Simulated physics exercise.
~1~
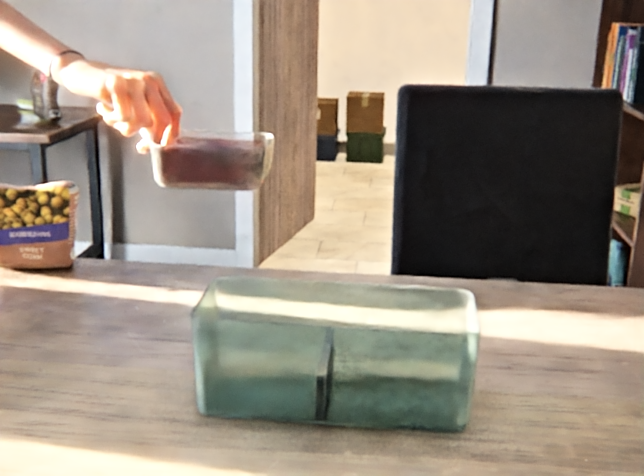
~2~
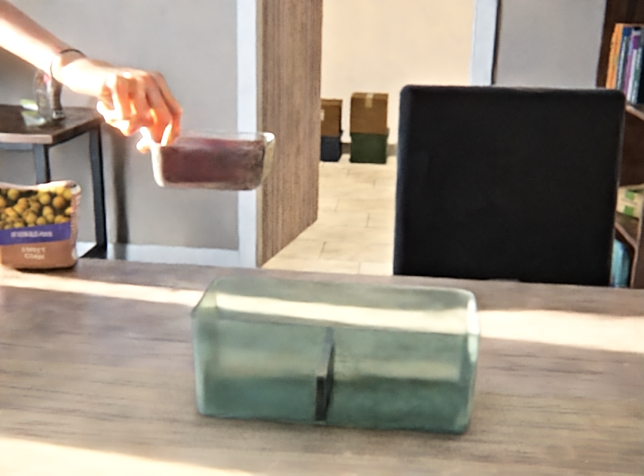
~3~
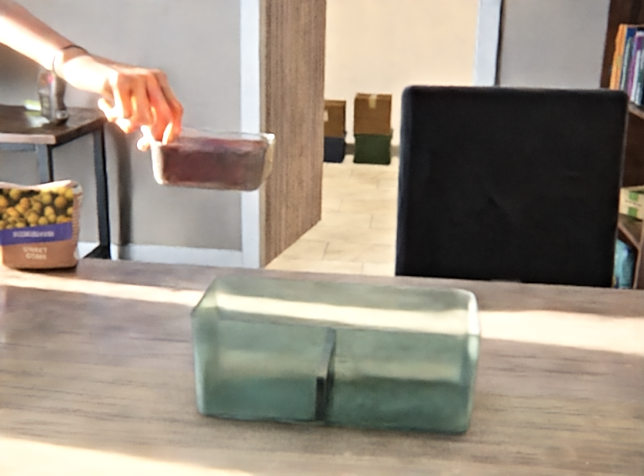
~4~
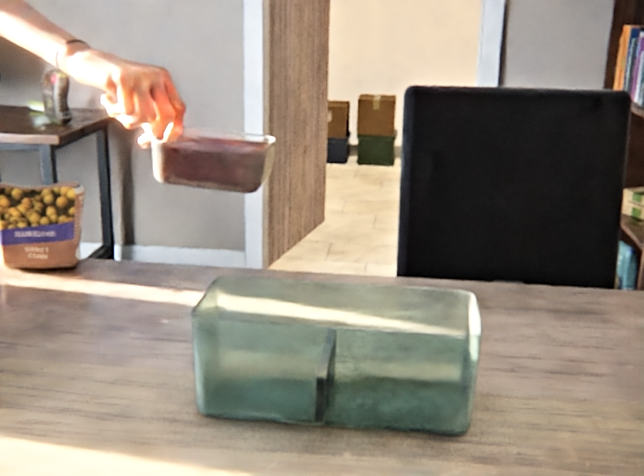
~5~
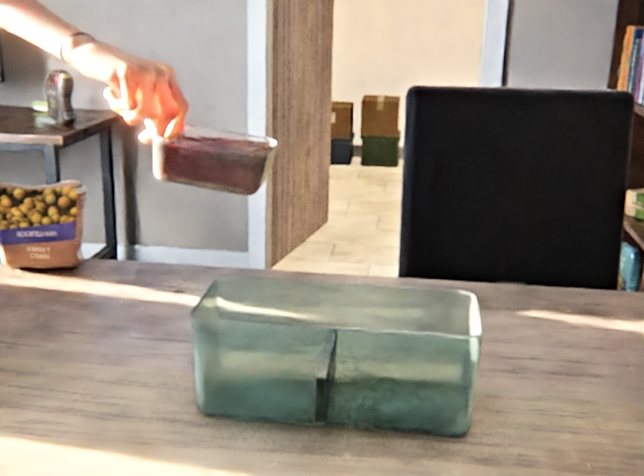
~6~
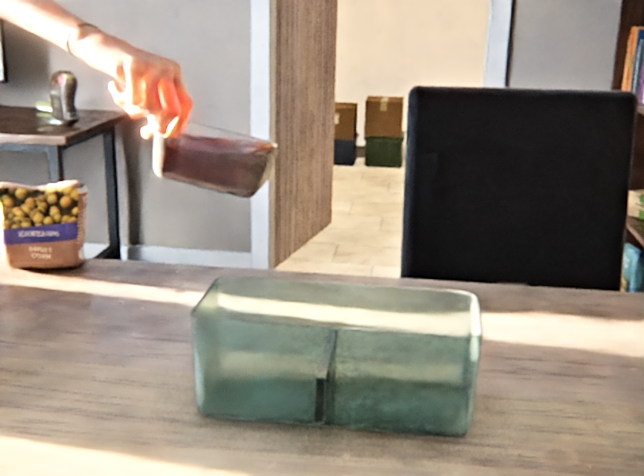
A hand at upper left holds a clear oblong tub of reddish-brown tea above the left end of a long greenish basin, keeping it level at first, then slowly tilting its right end slightly downward. The basin, with a low dividing wall, sits on a sunlit wooden table, seen from just above its near side. Behind are bagged olives at left and a black chair at right, the background shifting slightly rightward as the camera moves gently.
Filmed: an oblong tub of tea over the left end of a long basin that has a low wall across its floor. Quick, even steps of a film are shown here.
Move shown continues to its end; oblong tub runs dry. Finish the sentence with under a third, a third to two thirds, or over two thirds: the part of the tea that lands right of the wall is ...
It is a third to two thirds.
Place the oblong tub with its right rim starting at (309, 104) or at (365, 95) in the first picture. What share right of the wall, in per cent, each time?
First about 80, then 95 per cent.
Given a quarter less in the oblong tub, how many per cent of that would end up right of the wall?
The share comes to roughly 25 per cent.
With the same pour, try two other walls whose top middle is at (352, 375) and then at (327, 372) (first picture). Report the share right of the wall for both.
Around 10 percent in try one and around 60 percent in try two.
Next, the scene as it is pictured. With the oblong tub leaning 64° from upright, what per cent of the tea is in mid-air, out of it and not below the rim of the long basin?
Somewhere around 50 per cent of it.
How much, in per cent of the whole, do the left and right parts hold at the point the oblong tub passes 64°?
The left part holds close to 10 per cent, the right part close to 5.
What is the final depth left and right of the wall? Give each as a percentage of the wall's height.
The left part 20 per cent, the right part 20.
A moment on, the oblong tub is tipped part way and 32 per cent is still to pour, 9 is left of the wall and 7 right of it.
Next, the oblong tub is tipped on its side and 6 per cent is still to pour, 33 is left of the wall and 54 right of it.
Then the oblong tub is tipped on its side and 1 per cent is still to pour, 42 is left of the wall and 54 right of it.
Later the oblong tub is tipped on its side and 0 per cent is still to pour, 44 is left of the wall and 54 right of it.
In the end 44 per cent lies left of the wall, 54 right of it and 2 outside.
